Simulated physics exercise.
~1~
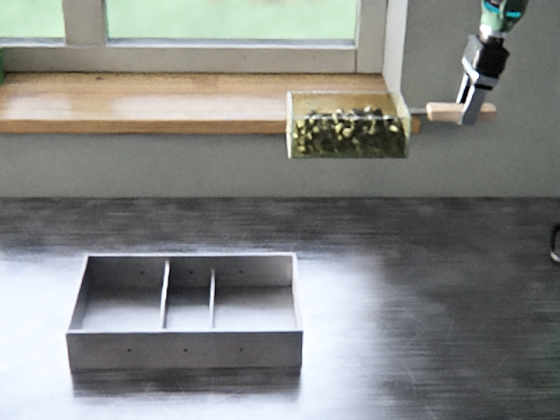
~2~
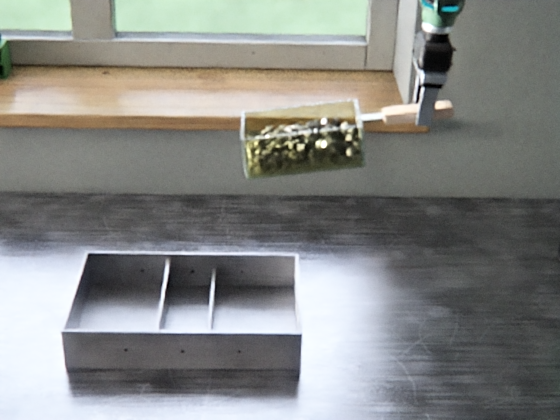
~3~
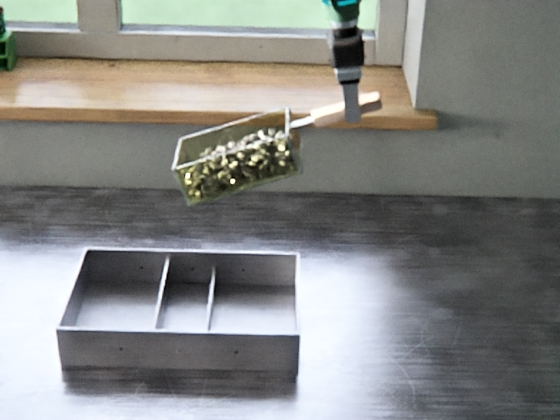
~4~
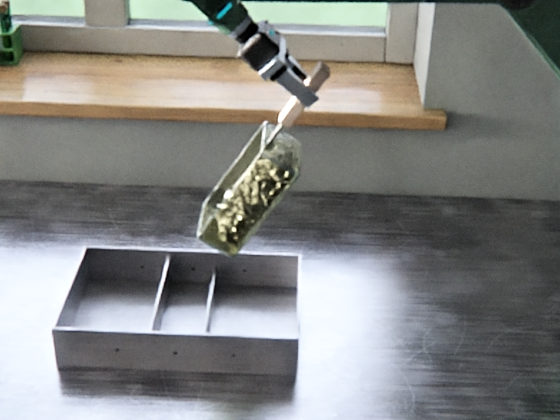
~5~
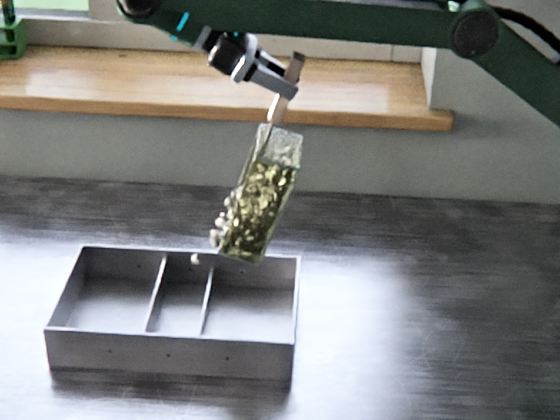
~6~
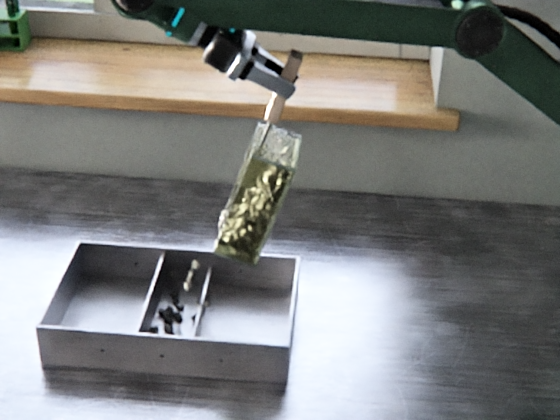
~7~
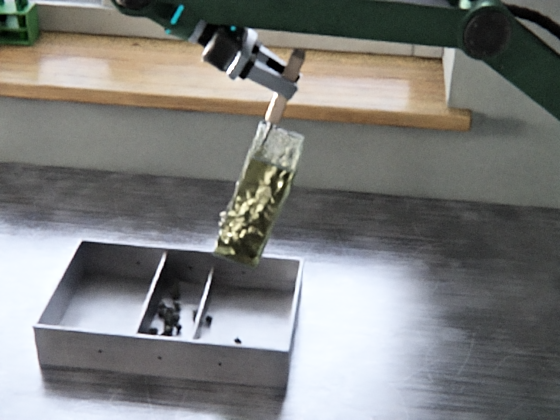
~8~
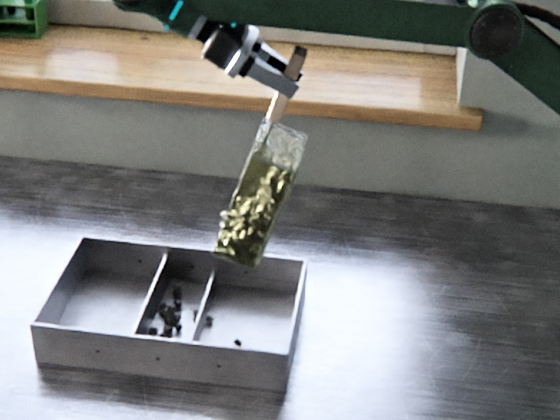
On a dark table, a robot arm tips pebbles from a clear box into a divided crate, then holds still.
